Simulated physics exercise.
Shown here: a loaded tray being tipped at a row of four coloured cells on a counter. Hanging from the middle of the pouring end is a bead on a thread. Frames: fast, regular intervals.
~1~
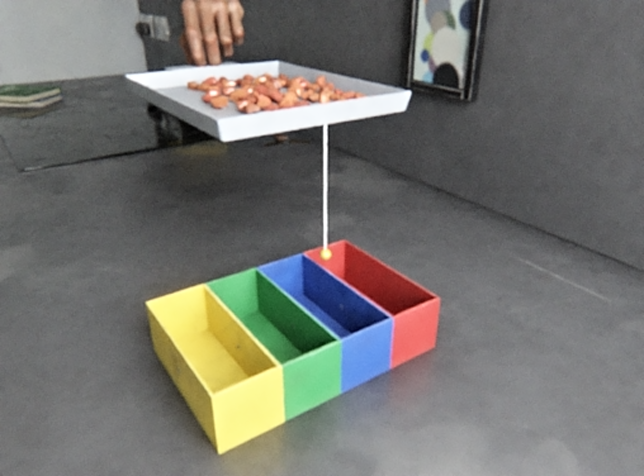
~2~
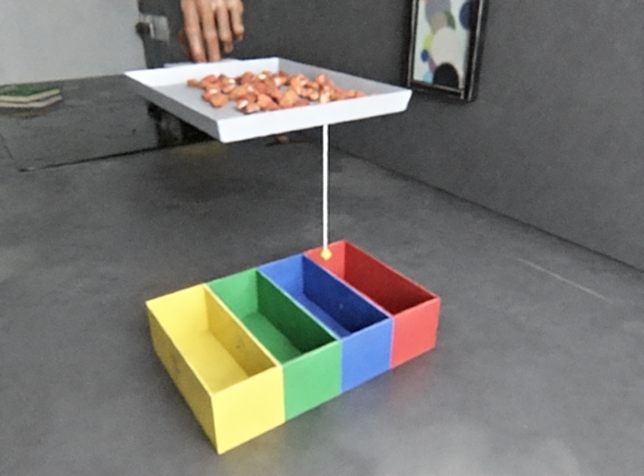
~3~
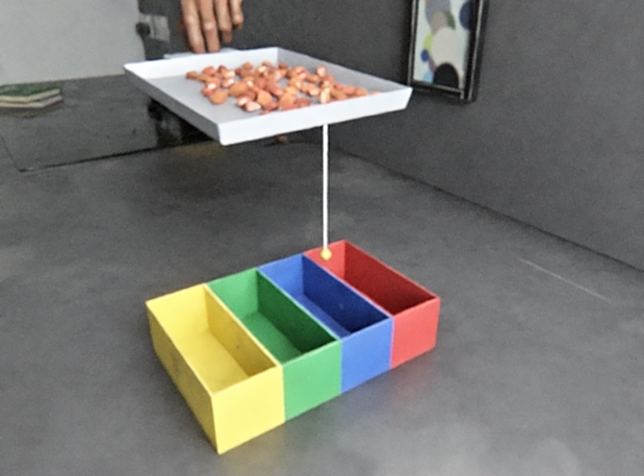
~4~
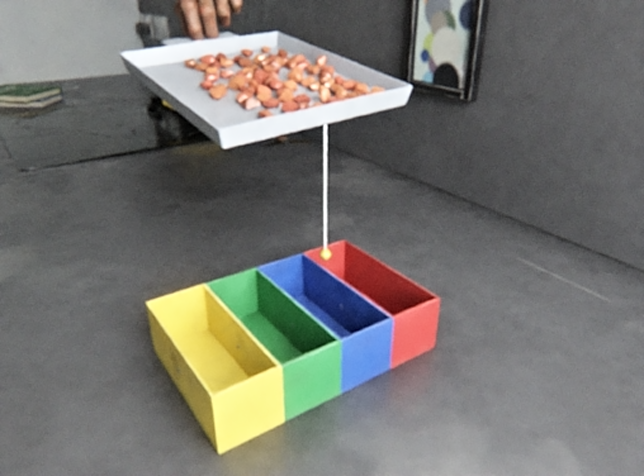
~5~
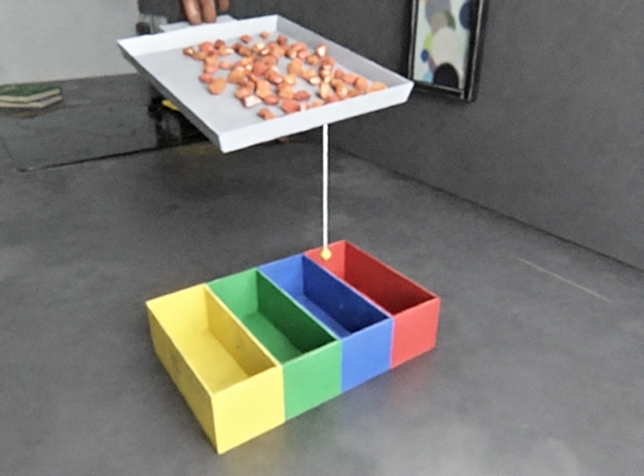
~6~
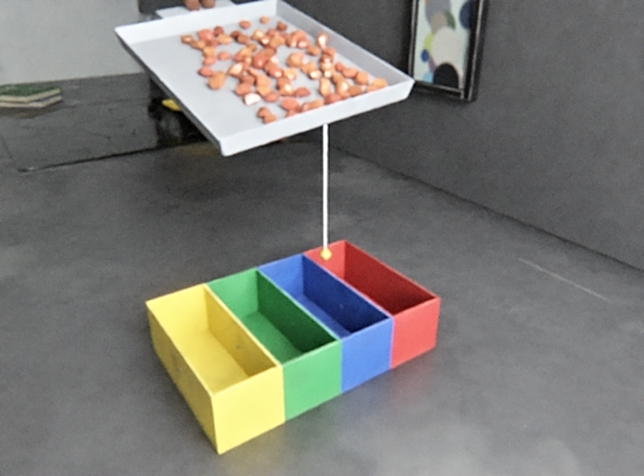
A pale tray of reddish-brown pieces starts out level above a row of yellow, green, blue and red compartments, a hand at its far edge. Its far side then rises gradually and its near left corner dips slightly, while the bead on its thread and the compartments stay still.
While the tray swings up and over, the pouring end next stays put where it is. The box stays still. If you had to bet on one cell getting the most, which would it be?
I would bet on the green one.
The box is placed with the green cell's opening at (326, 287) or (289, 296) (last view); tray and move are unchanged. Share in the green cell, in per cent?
First placement: 10 per cent; second placement: 40 per cent.
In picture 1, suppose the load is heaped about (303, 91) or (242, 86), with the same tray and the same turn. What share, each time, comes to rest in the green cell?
From the first start you get 60 in a hundred, from the second 70 in a hundred.
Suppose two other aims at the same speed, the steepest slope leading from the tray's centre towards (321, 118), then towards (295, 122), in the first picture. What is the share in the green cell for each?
10 %, give or take, and then 40 %.
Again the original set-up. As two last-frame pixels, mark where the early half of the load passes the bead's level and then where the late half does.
Around (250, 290) first; around (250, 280) second.
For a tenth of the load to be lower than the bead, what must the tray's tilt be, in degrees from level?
Roughly 75 degrees.
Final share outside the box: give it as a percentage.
Share outside: Near 0 %.
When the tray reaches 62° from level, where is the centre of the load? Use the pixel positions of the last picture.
Look close to (257, 108) in the last picture.
Soon, tray tipped steeply; nearly all on the tray; a stray few in the green cell; a stray few falling or outside the box.
A while on, tray tipped past a quarter turn; a small part on the tray; about half in the green cell; a small part in the yellow cell; a small part in the blue cell; about a quarter falling or outside the box.
Towards the end, tray tipped past a quarter turn; about two thirds in the green cell; about a quarter in the yellow cell; a small part in the blue cell.
Finally, tray tipped past a quarter turn; about two thirds in the green cell; about a quarter in the yellow cell; a small part in the blue cell; none in the red cell.
